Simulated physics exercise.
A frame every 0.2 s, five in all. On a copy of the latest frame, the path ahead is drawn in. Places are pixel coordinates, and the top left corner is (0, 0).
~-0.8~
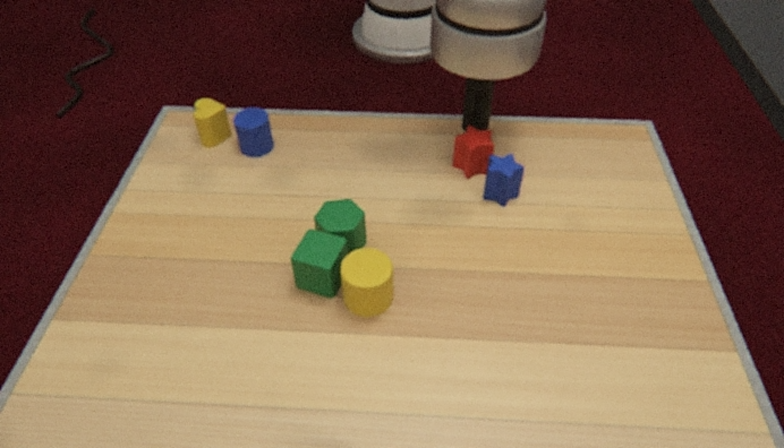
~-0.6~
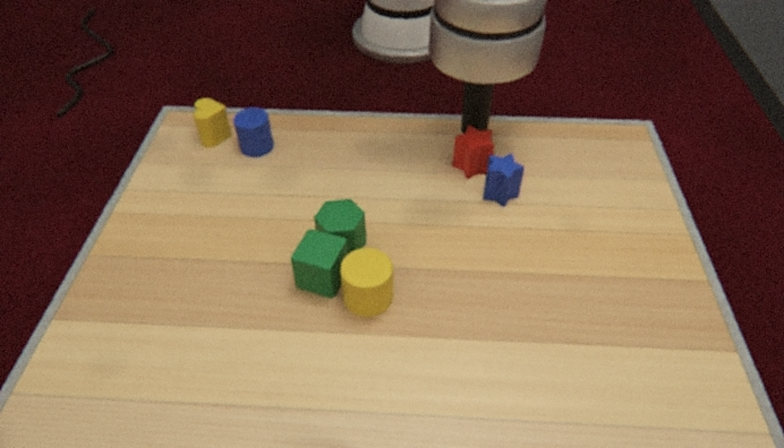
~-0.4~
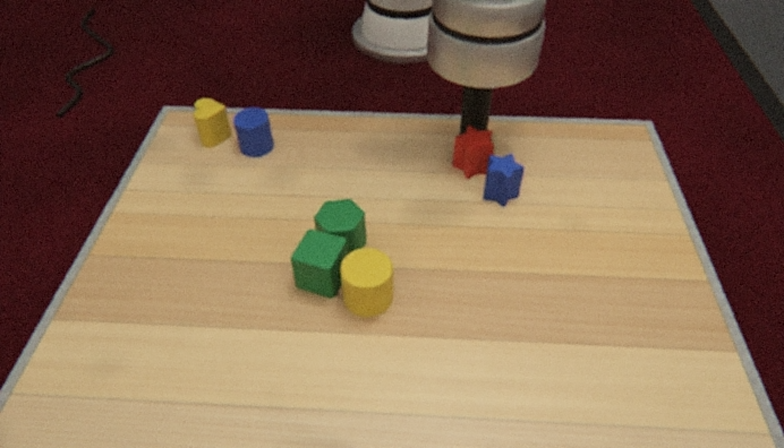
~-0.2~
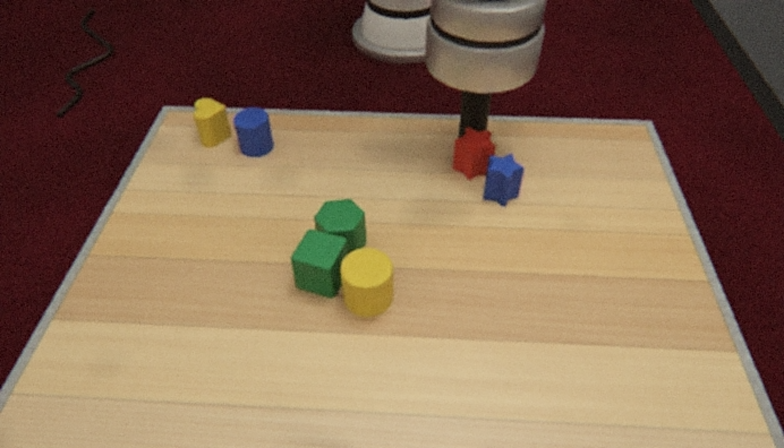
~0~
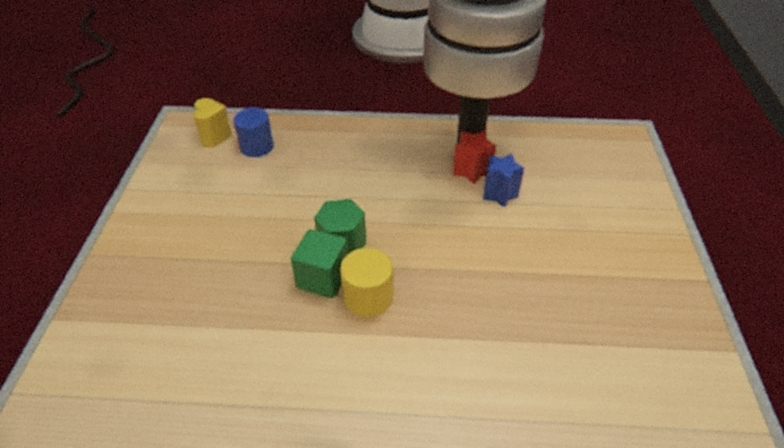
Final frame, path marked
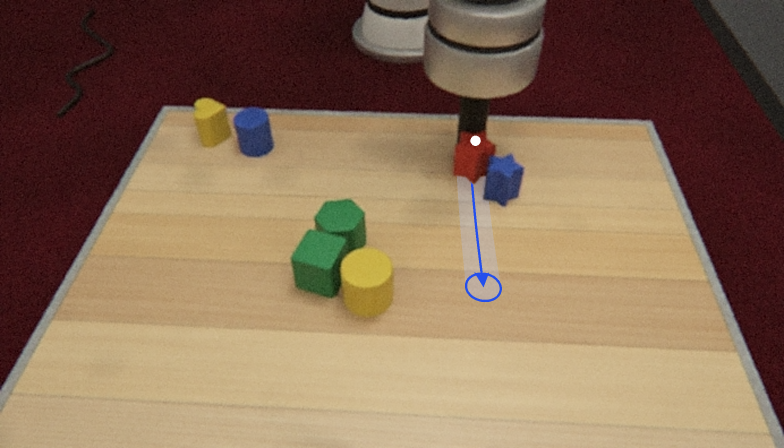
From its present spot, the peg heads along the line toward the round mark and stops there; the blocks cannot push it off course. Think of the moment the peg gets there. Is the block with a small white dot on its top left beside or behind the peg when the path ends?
No, I don't think so.
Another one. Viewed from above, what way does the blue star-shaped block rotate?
Seen from above, its turn is counter-clockwise.
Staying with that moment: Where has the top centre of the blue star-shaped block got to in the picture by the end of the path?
Near (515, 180).
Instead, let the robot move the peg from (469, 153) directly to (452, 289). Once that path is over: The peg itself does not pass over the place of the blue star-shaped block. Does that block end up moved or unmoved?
Once the path ends, it is somewhere new.
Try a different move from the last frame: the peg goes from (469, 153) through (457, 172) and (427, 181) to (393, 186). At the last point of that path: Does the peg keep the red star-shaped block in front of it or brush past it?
The peg will have lost it.
Path on the board, in a line from (469, 153) to (483, 287); the dot is on the red star-shaped block.
What follows on the original path. One third of the way, peg (474, 182); red star-shaped block (479, 182); blue star-shaped block (515, 179), turned 90° anticlockwise.
Two thirds of the way, peg (479, 226); red star-shaped block (484, 229); blue star-shaped block (515, 180), turned 95° anticlockwise.
At the end, peg (485, 277); red star-shaped block (491, 285); blue star-shaped block (515, 180), turned 95° anticlockwise.
